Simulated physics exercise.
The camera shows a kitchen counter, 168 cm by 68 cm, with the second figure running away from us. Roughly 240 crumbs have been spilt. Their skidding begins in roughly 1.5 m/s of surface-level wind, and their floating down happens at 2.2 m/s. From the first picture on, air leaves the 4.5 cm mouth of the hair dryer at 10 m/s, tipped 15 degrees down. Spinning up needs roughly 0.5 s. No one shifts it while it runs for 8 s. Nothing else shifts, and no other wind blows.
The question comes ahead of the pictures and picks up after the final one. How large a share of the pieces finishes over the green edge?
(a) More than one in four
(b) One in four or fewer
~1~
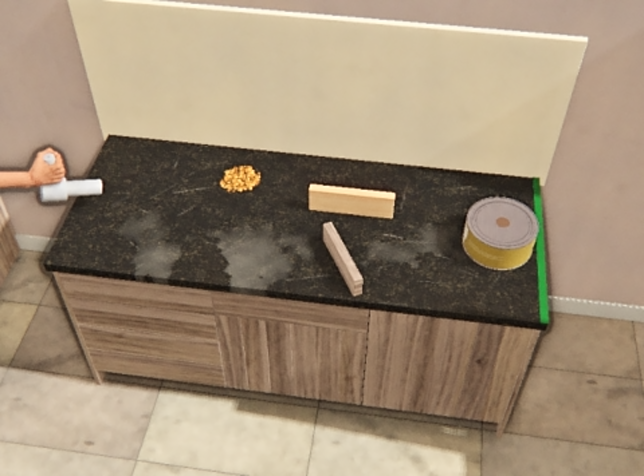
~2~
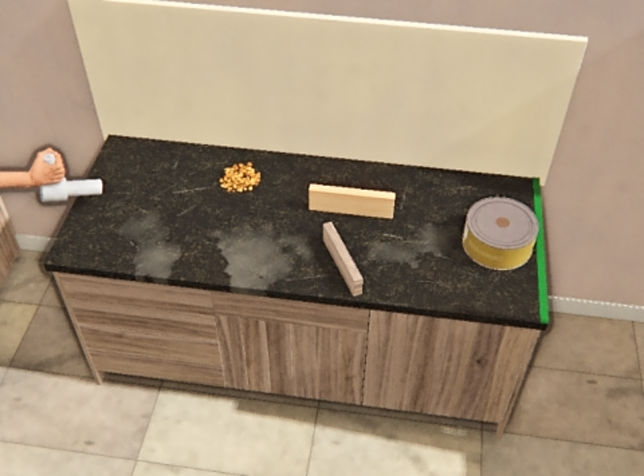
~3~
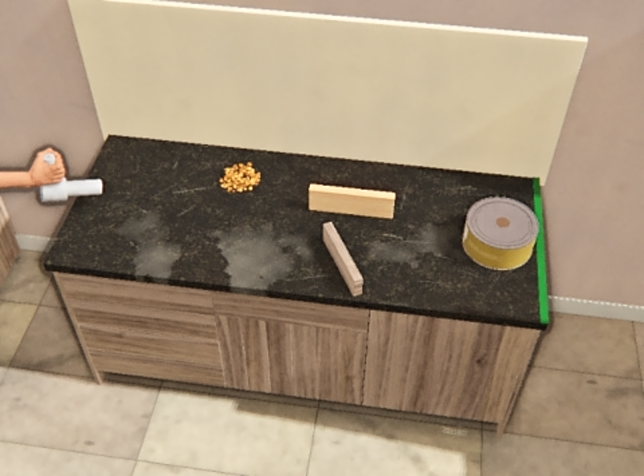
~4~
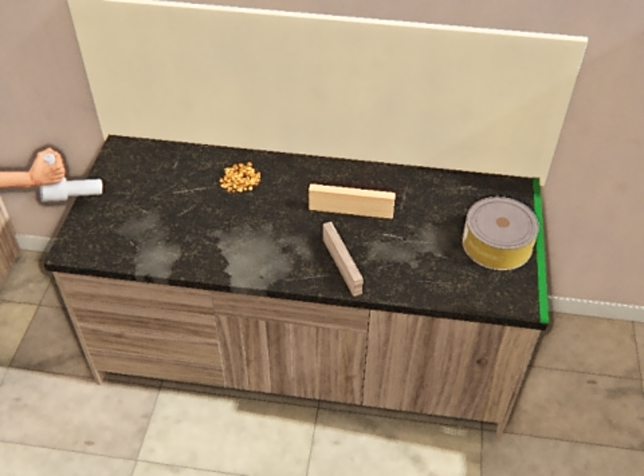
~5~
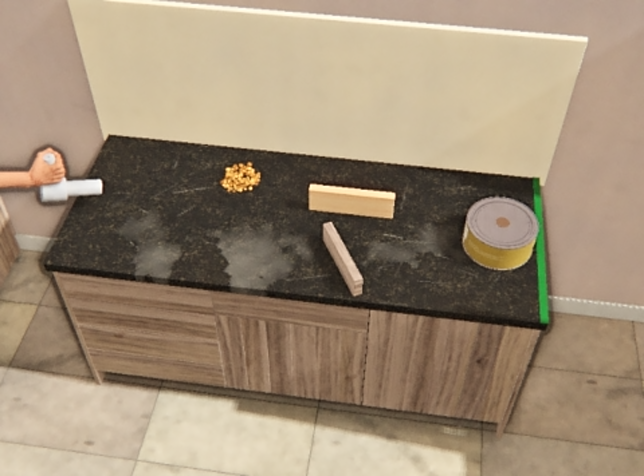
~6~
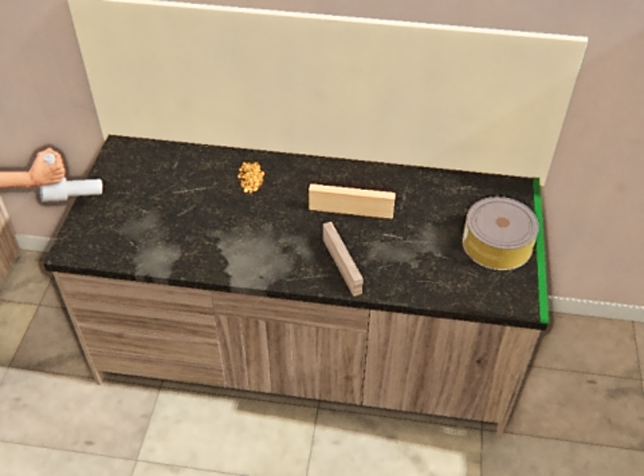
a, more than one in four.
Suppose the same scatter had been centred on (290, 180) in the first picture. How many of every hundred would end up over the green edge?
In that case I'd expect around 100 percent.
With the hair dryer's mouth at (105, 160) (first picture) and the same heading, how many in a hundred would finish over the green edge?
Estimate: About 50 %.
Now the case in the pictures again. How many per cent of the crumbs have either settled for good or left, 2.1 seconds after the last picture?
About 70 per cent.
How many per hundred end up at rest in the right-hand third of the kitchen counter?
I'd put it at about 10 percent.
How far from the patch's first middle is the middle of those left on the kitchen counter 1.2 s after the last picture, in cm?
Measured offset: Approx. 90 cm.
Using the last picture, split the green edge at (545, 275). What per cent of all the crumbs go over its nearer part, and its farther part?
Estimate: Nearer ~ 0 %; farther ~ 90 %.
Then, 1.2 s after the last picture, 47 % are on the move or not yet settled, 57 % are over the green edge; the middle of those still in play is near (490, 192).
Then, 2.1 s after the last picture, 33 % are on the move or not yet settled, 69 % are over the green edge; the middle of those still in play is near (502, 192).
Then, 4.0 s after the last picture, 18 % are on the move or not yet settled, 82 % are over the green edge; the middle of those still in play is near (509, 193).
Then, 7.6 s after the last picture, at the end, 88 % are over the green edge.
